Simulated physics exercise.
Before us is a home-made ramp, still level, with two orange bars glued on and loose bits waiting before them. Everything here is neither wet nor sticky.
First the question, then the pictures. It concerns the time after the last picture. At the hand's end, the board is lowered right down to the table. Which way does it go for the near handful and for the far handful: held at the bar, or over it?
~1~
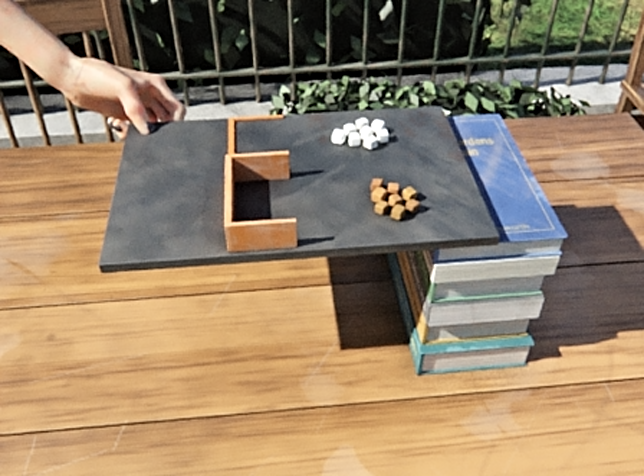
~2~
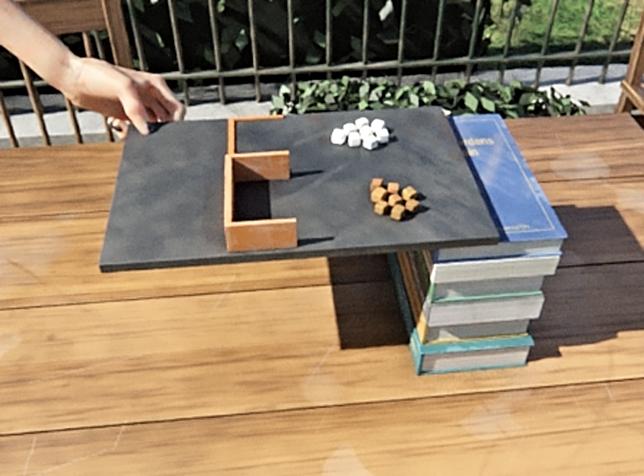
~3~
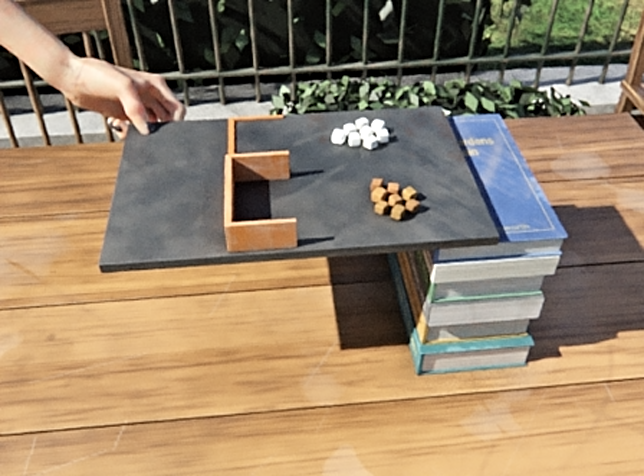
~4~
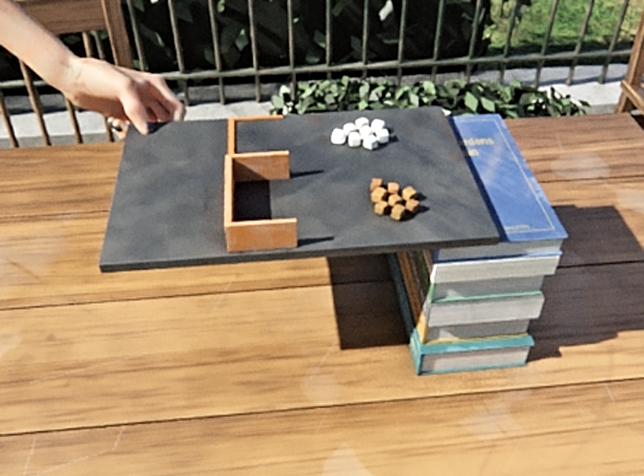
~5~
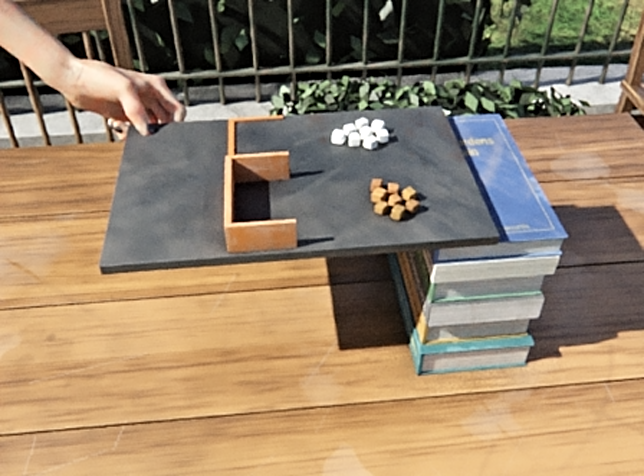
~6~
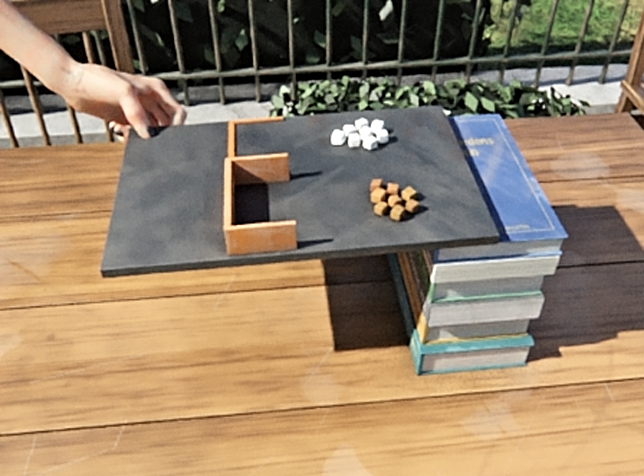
Outcome: Near handful: Confined. Far handful: Not confined.
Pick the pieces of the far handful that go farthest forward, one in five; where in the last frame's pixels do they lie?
Around (43, 303).
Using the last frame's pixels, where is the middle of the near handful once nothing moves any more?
Around (278, 291) in the last picture.
Then, 0.57 s past the last view, board sloping at 16°; near handful where it was; far handful where it was.
Then, 1.17 s past the last view, board sloping at 33°; near handful on its way down; far handful on its way down.
Then, 1.89 s past the last view, board resting at 40°; near handful has reached its bar; far handful all past its bar.
Finally, board resting at 40°; near handful gathered behind its bar; far handful all past its bar.
